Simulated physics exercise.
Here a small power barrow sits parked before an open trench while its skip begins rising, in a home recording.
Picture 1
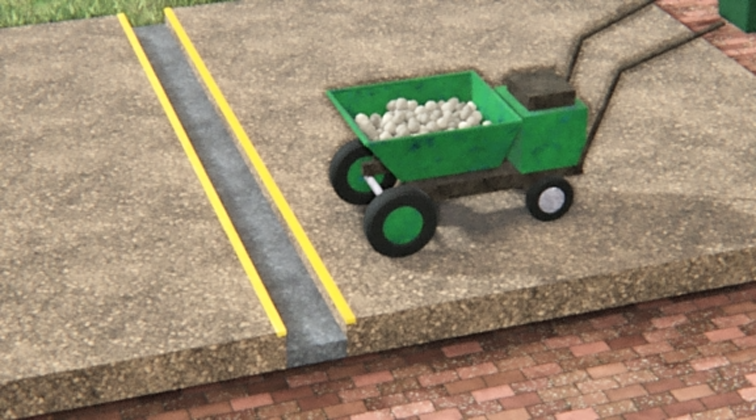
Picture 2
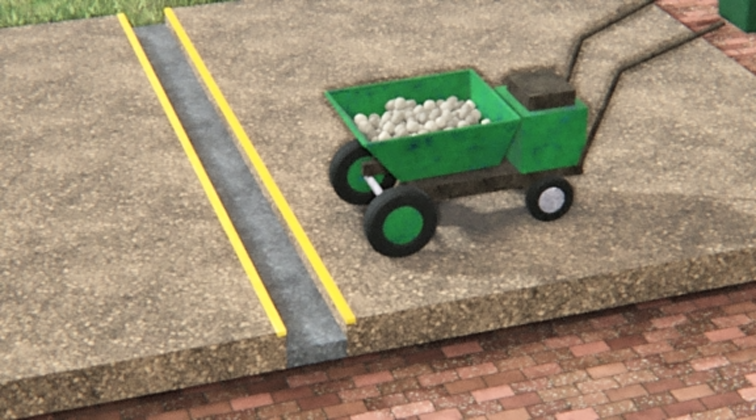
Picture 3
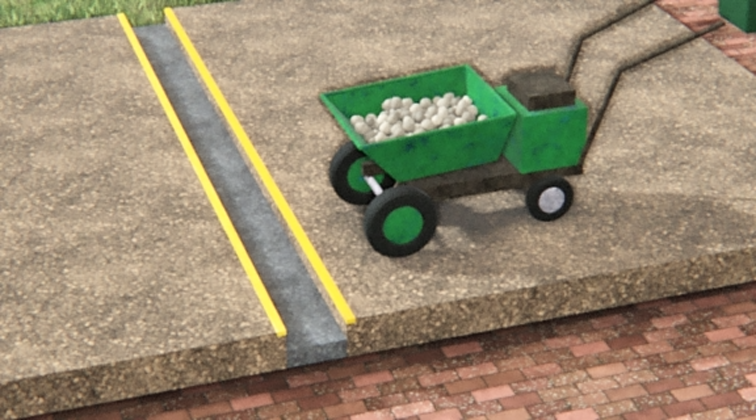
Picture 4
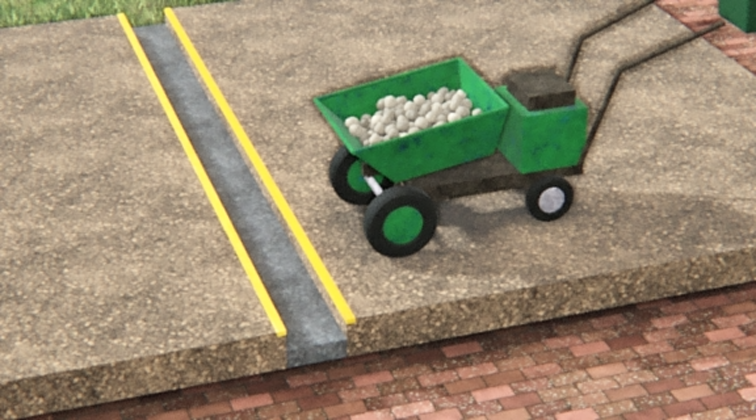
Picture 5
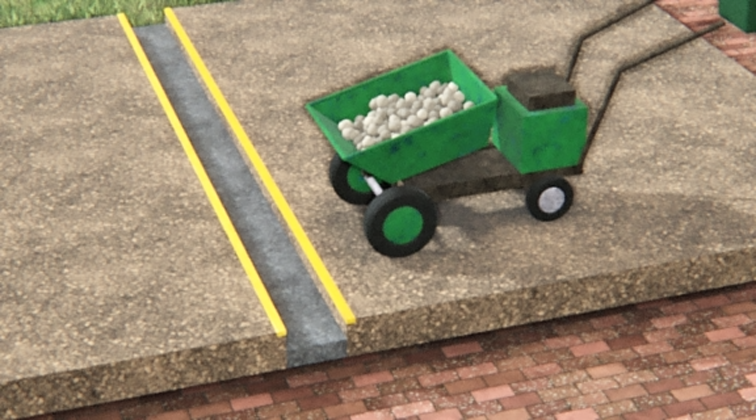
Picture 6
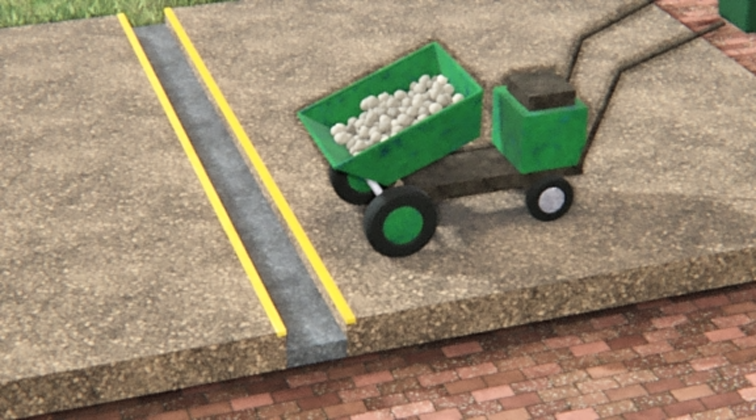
On a speckled concrete slab beside red brick paving, a green power barrow loaded with pale round pebbles stands parked to the right of a narrow, yellow-edged trench. Its skip sits level at first, then tilts slightly toward the left, its rear rising away from the green body until it is clearly tipped, pebbles still inside.
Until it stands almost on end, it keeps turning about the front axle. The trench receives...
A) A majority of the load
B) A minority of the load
A majority of the load.
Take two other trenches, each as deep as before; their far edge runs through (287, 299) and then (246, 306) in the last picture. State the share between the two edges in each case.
50 %, give or take, and then 90 %.
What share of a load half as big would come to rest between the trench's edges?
Close to 90 in a hundred.
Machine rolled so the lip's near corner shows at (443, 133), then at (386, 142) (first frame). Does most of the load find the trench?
A minority, then a majority.
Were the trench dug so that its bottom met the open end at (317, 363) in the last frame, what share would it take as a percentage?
Estimated share: Approx. 90 %.
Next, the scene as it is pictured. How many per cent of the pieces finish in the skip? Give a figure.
Some 5 in a hundred.
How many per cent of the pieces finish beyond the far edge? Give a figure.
Estimate: Around 15 per cent.
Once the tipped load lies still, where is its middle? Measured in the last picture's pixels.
About pixel (264, 253).
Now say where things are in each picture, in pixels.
In the first picture, lip of the skip near (367, 144), level; top of the load near (422, 118), river pebbles; first edge of the trench near (334, 290); far edge near (267, 302), the trench over half as wide as the skip, and shallow for its width.
In the second picture, lip of the skip near (366, 145), tipped barely; top of the load near (421, 118).
In the third picture, lip of the skip near (361, 148), tipped barely; top of the load near (428, 121).
In the fourth picture, lip of the skip near (354, 152), tipped a little; top of the load near (436, 112).
In the fifth picture, lip of the skip near (345, 159), tipped a little; top of the load near (438, 112).
In the sixth picture, lip of the skip near (336, 167), tipped clearly; top of the load near (442, 102); first edge of the trench near (334, 290); far edge near (267, 302).
Shortly afterwards, skip tipped steeply; the whole lot in the skip.
Next, skip tipped right over; near two thirds in the skip; near a third in or heaped over the trench; only a few beyond it.
Some moments later, skip tipped right over; a little in the skip; the bulk in or heaped over the trench; near a quarter beyond it.
In the end, skip tipped right over; only a few in the skip; the bulk in or heaped over the trench; near a quarter beyond it.
